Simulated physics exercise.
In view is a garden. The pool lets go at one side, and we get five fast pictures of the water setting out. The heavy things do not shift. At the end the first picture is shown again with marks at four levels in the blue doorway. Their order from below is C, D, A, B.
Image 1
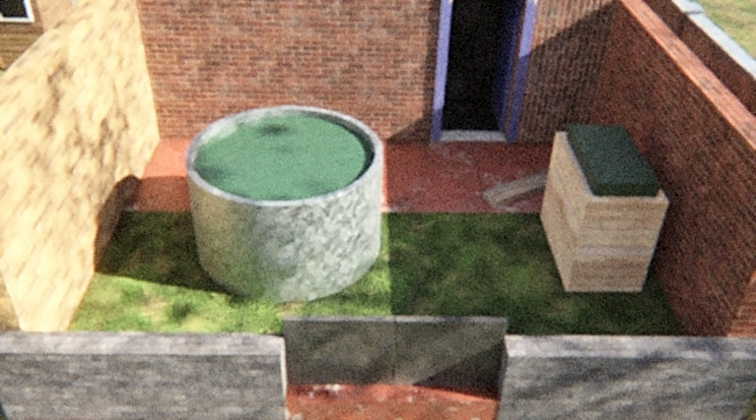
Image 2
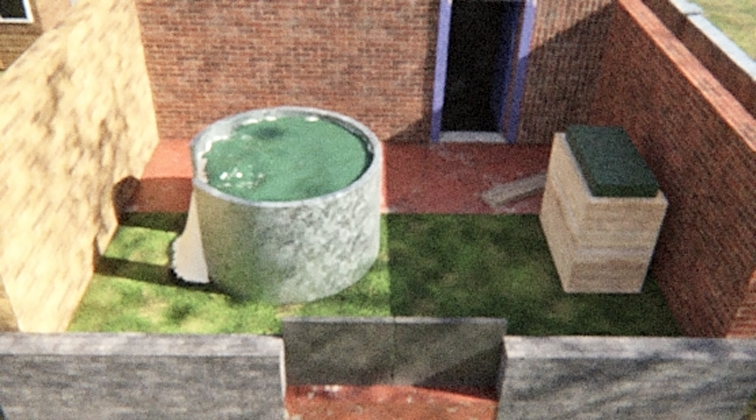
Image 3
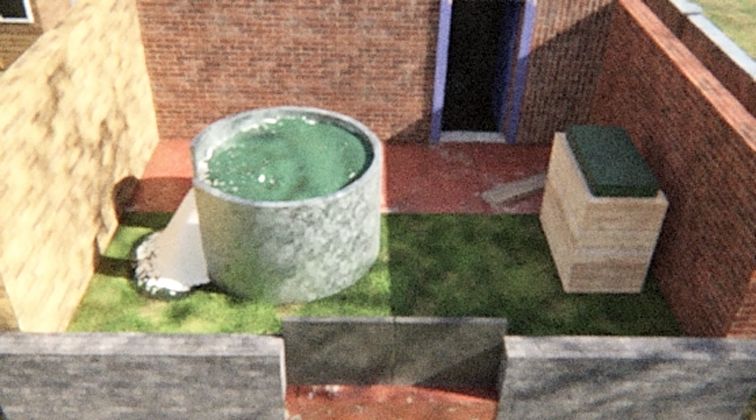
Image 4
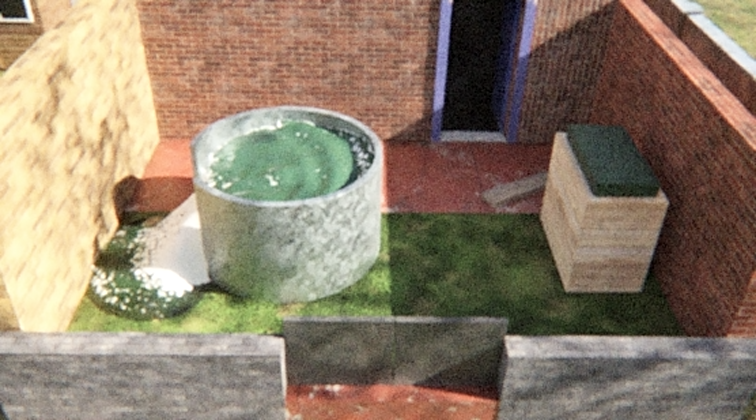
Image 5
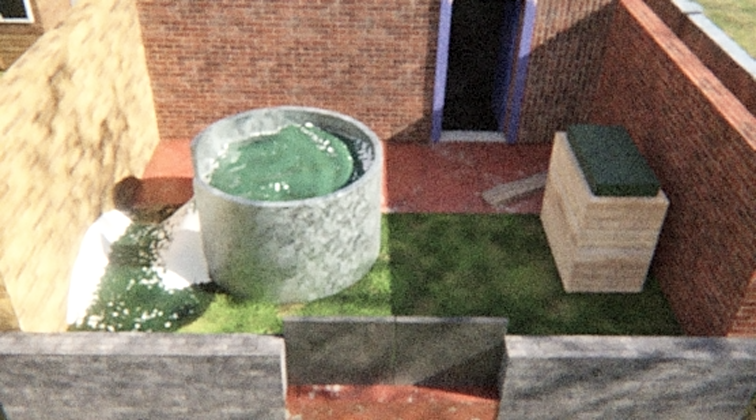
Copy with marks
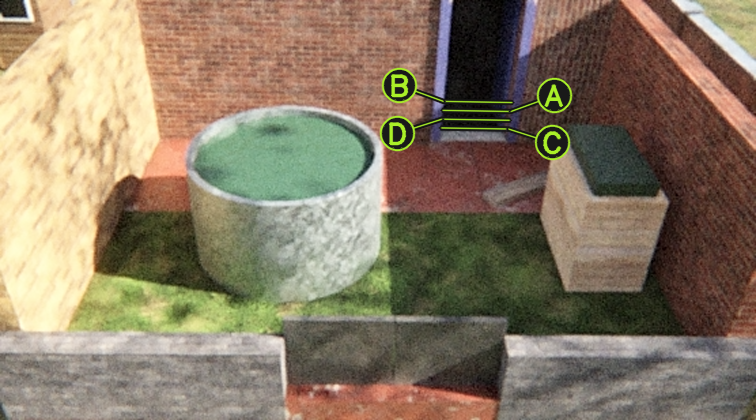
Green water churning in a round stone pool and pouring out its left side, spreading across the grass of a walled garden.
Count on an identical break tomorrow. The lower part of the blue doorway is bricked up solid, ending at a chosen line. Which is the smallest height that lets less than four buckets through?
Height C.
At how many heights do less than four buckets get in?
All four.
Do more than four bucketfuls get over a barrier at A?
No, that is safe.
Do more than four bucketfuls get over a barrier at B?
No.
On the marked copy, A at (476, 110); B at (477, 101); C at (474, 128); D at (475, 119); from the bottom up C, D, A, B.
For height A, nothing gets over.
For height B, nothing gets over.
For height C, nothing gets over.
For height D, nothing gets over.
